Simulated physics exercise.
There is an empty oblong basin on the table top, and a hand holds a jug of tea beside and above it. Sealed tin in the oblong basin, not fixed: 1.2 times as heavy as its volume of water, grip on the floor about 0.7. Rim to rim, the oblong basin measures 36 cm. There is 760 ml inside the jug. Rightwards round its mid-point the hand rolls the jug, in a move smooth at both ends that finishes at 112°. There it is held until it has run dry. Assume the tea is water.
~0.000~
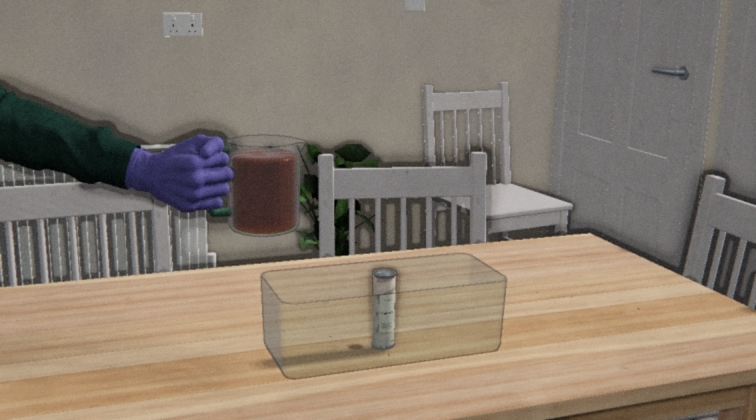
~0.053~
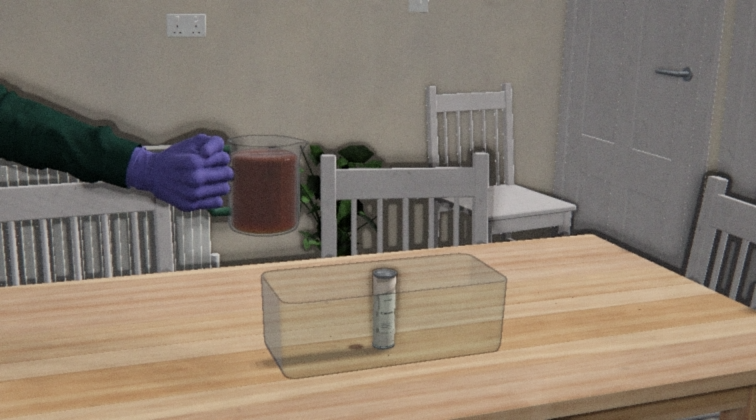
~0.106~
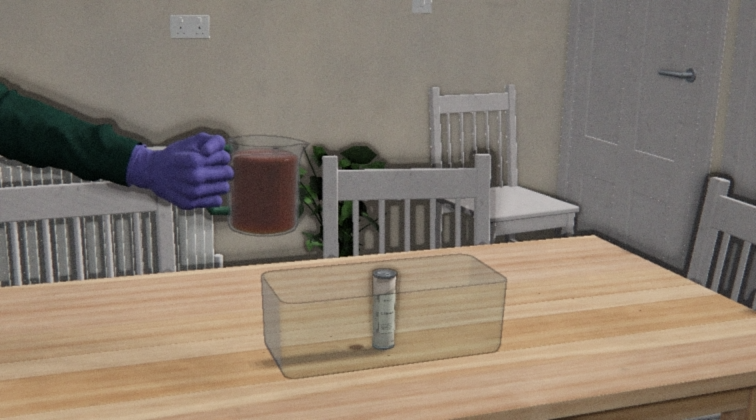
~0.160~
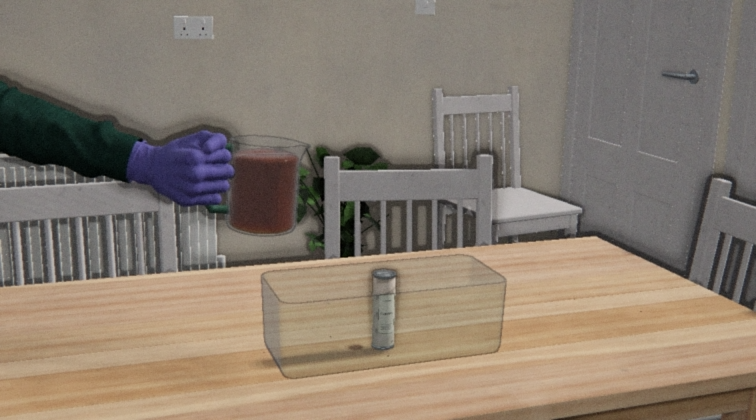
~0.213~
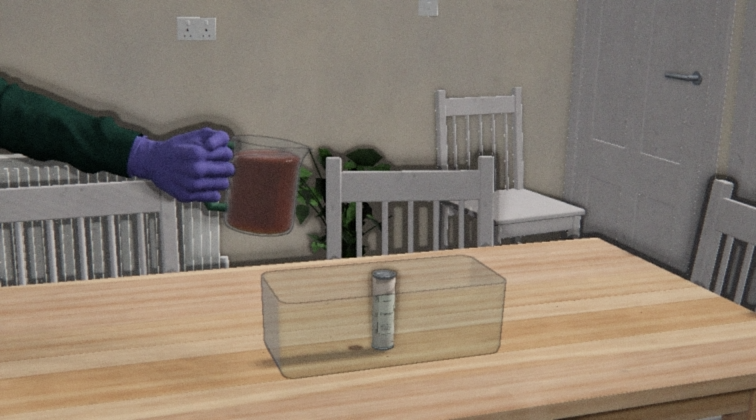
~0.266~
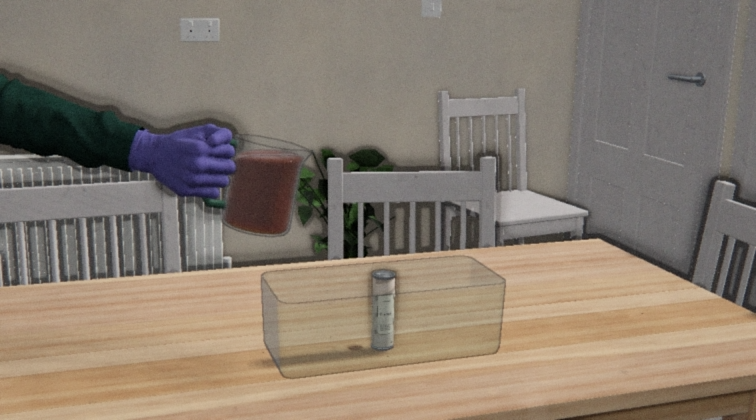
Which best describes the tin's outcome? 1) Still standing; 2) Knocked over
1, still standing.
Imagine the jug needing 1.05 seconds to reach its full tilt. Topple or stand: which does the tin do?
It stays steady, then.
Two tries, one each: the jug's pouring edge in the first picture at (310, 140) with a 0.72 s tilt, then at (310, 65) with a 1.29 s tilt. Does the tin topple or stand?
Run one: It does not tip. Run two: It tumbles.
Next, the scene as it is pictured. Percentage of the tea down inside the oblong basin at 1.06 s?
Some 52 percent of the total.
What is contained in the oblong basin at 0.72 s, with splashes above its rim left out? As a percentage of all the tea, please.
Some 4 per cent.
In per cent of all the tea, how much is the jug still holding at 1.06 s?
Around 26 in a hundred.
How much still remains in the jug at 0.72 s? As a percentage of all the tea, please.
Around 82 percent.
By 0.72 s the tilt is 67° and 82 per cent is still to pour; the tin stands where it began.
By 1.06 s the tilt is 103° and 27 per cent is still to pour; the tin stands 1 cm from where it began.
By 1.41 s the tilt is 112° and 1 per cent is still to pour; the tin stands 1 cm from where it began.
By 1.79 s the tilt is 112° and 0 per cent is still to pour; the tin stands 1 cm from where it began.
At rest the tin stands 1 cm from where it began.
